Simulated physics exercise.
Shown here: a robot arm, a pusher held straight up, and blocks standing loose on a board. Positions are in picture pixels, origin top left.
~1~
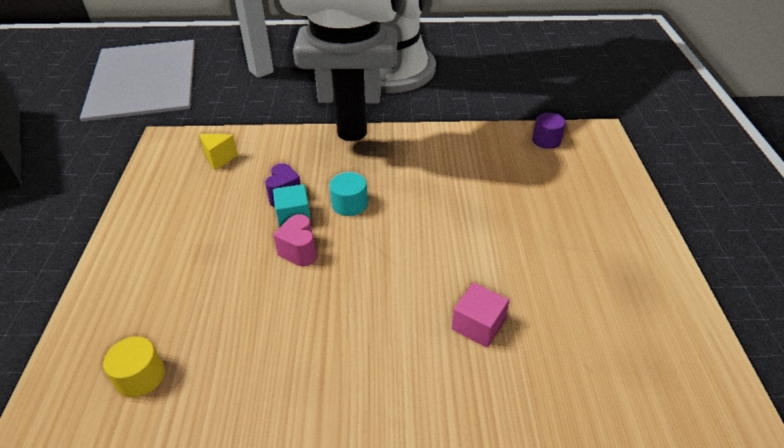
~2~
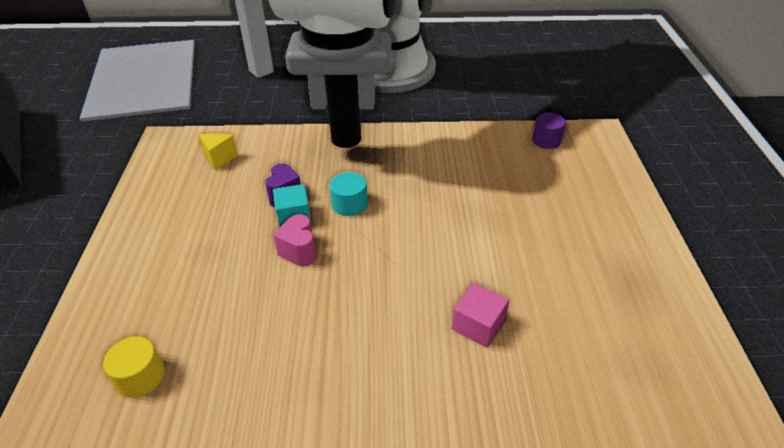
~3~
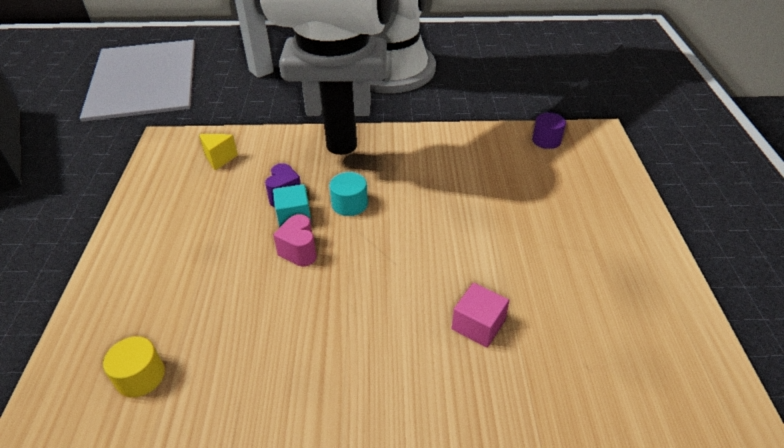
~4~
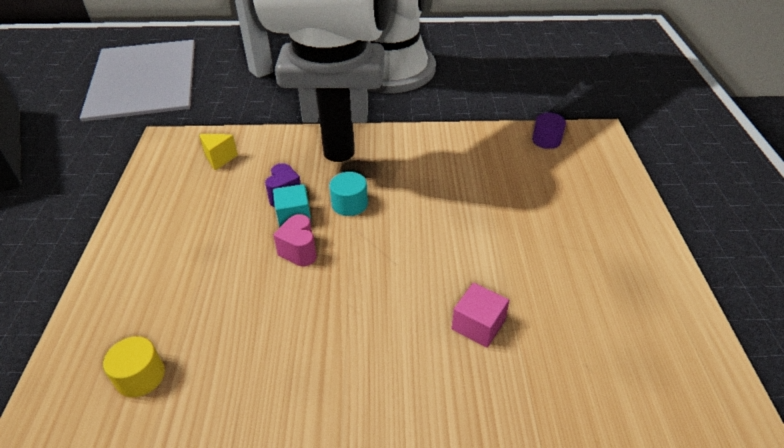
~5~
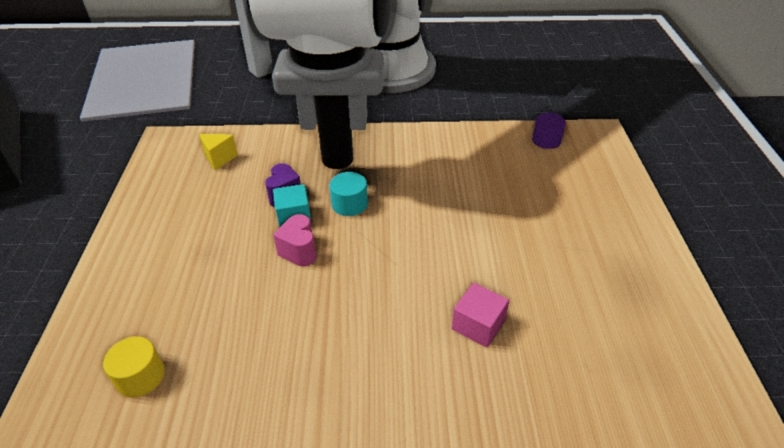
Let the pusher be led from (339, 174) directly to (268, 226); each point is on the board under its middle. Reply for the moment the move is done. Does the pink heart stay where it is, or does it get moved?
Answer: Moved.
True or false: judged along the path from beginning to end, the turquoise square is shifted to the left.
The statement is true.
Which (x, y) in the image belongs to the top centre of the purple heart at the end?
The centre of its top face lies at (254, 184).
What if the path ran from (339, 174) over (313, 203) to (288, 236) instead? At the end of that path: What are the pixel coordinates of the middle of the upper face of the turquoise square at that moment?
Around (249, 227).
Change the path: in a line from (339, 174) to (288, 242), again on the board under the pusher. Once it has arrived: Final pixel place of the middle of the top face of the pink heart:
It comes to (290, 251).
On the path given first. One third of the way, pusher (315, 176); nothing pushed yet.
Two thirds of the way, pusher (291, 194); purple heart (260, 182), turned 60° clockwise; turquoise square (273, 213); pink heart (294, 236).
At the end, pusher (265, 212); purple heart (254, 184), turned 75° clockwise; turquoise square (259, 233), turned 50° anticlockwise; pink heart (293, 243), turned 20° anticlockwise; turquoise round block not moved.
